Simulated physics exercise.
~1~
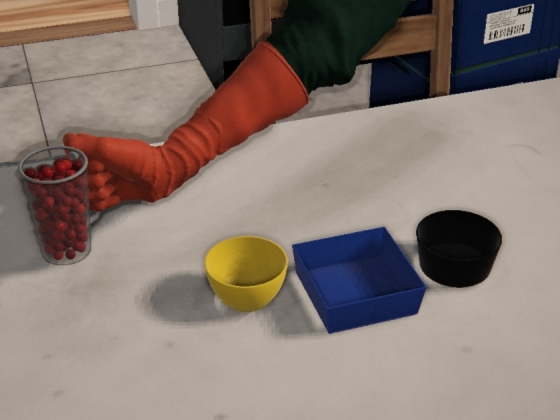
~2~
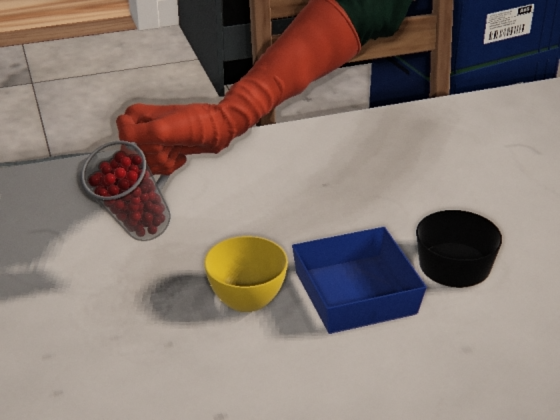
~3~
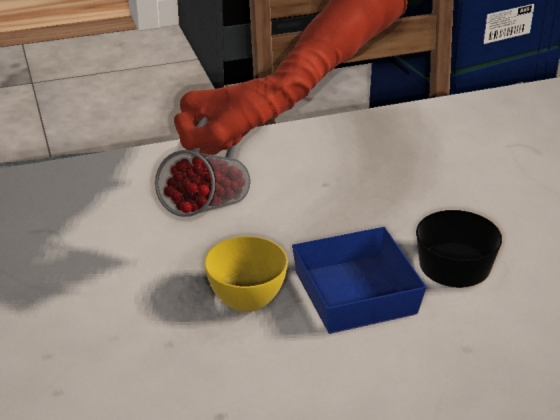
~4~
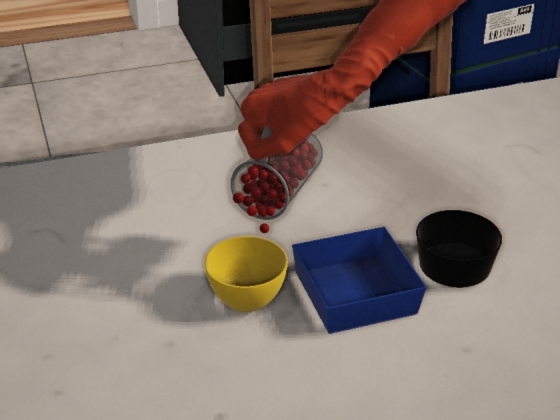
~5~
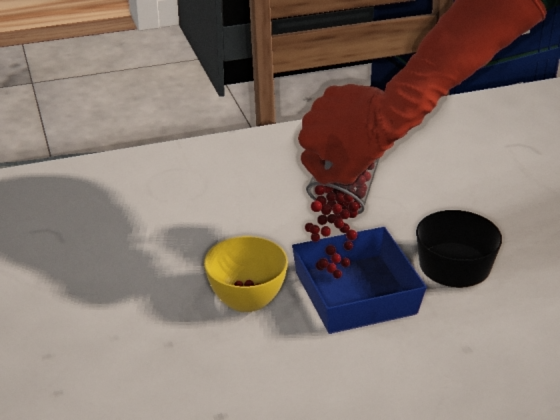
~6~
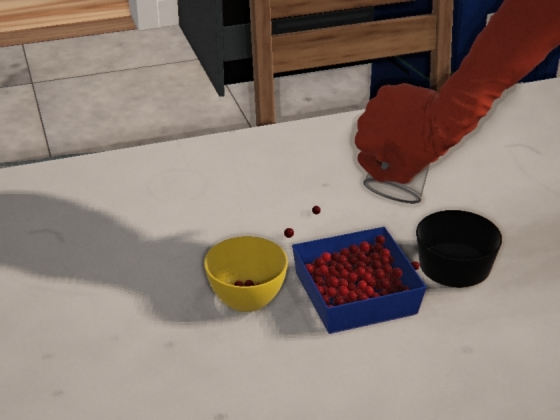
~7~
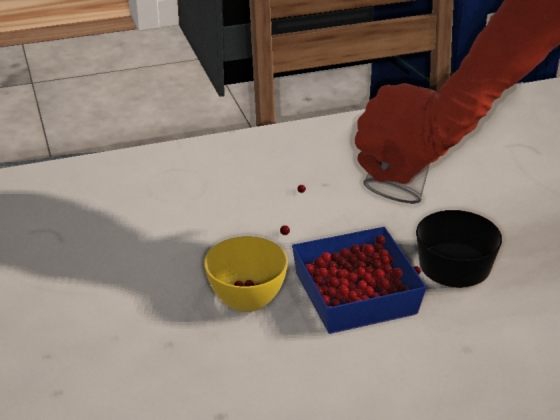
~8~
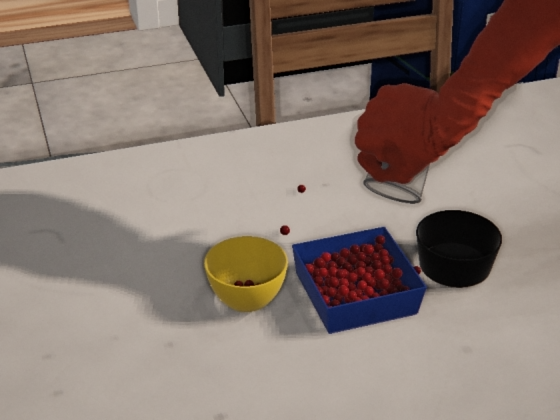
The clip opens with a red-gloved hand holding a clear cup full of red cranberries at the left of a pale tabletop, with a yellow bowl, a blue tin and a black dish standing to the right. The hand carries the cup rightward, tipping it steadily. Above the yellow bowl, the first few berries drop out. The cup keeps moving and turns upside down, pouring a stream into the blue tin. It stops, emptied, behind the black dish. Most berries fill the tin, a few sit in the bowl, several lie on the table, and the dish stays empty.
